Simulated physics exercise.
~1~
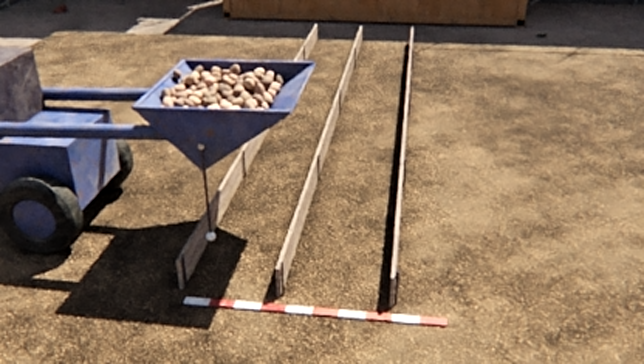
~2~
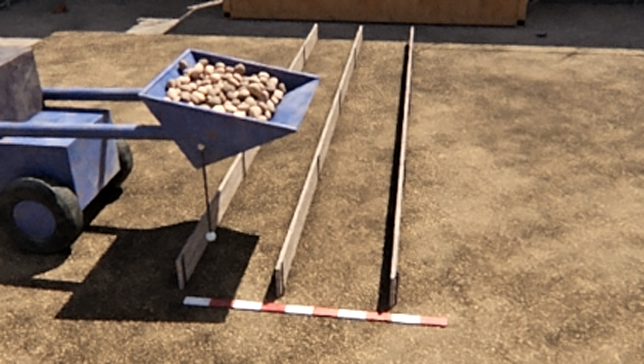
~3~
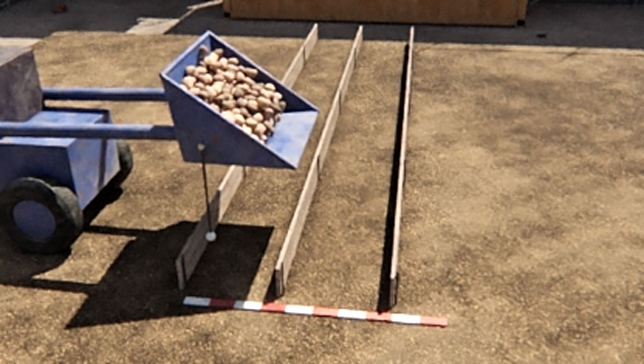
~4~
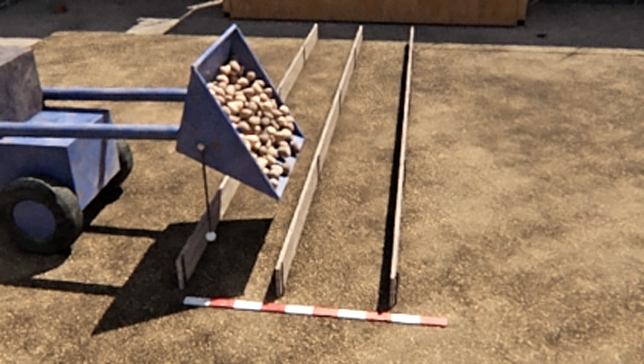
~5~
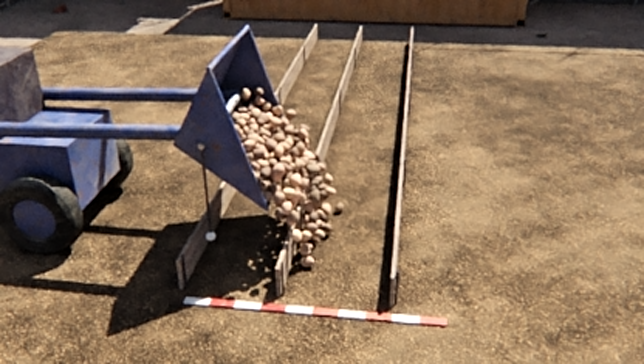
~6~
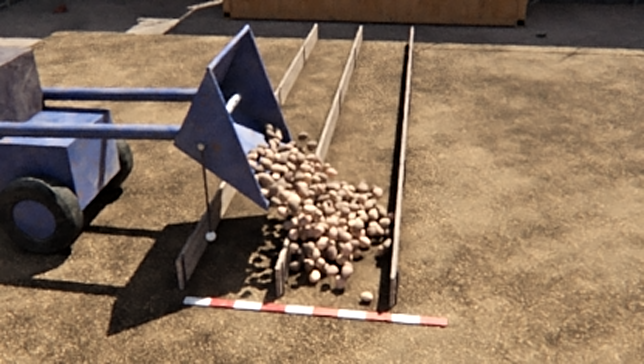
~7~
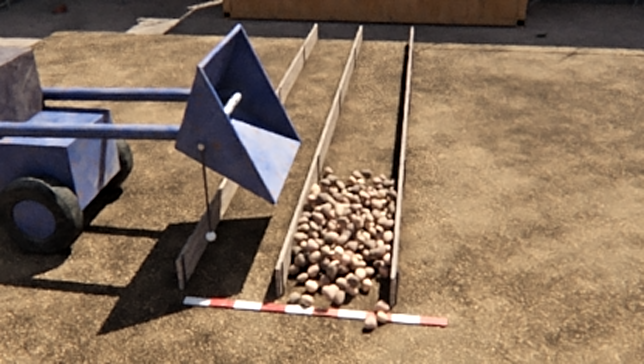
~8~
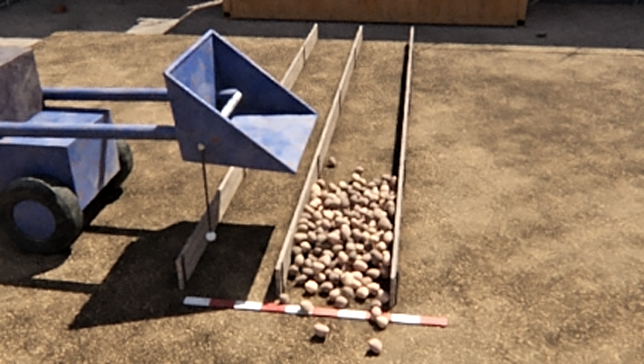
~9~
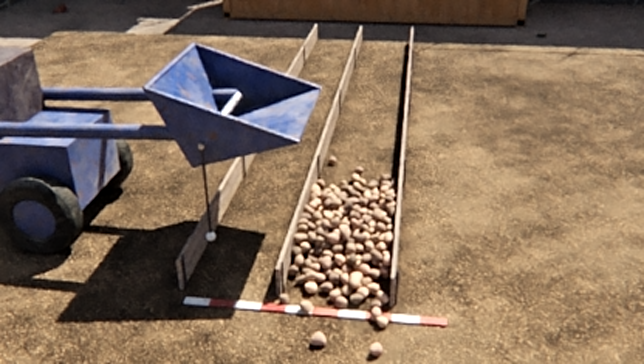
The video shows a blue loader on the left tipping its bucket of rounded stones forward until they pour down to the right, piling up between the two right-hand planks. The emptied bucket then tilts back, leaving a few stray stones near the red and white staff.
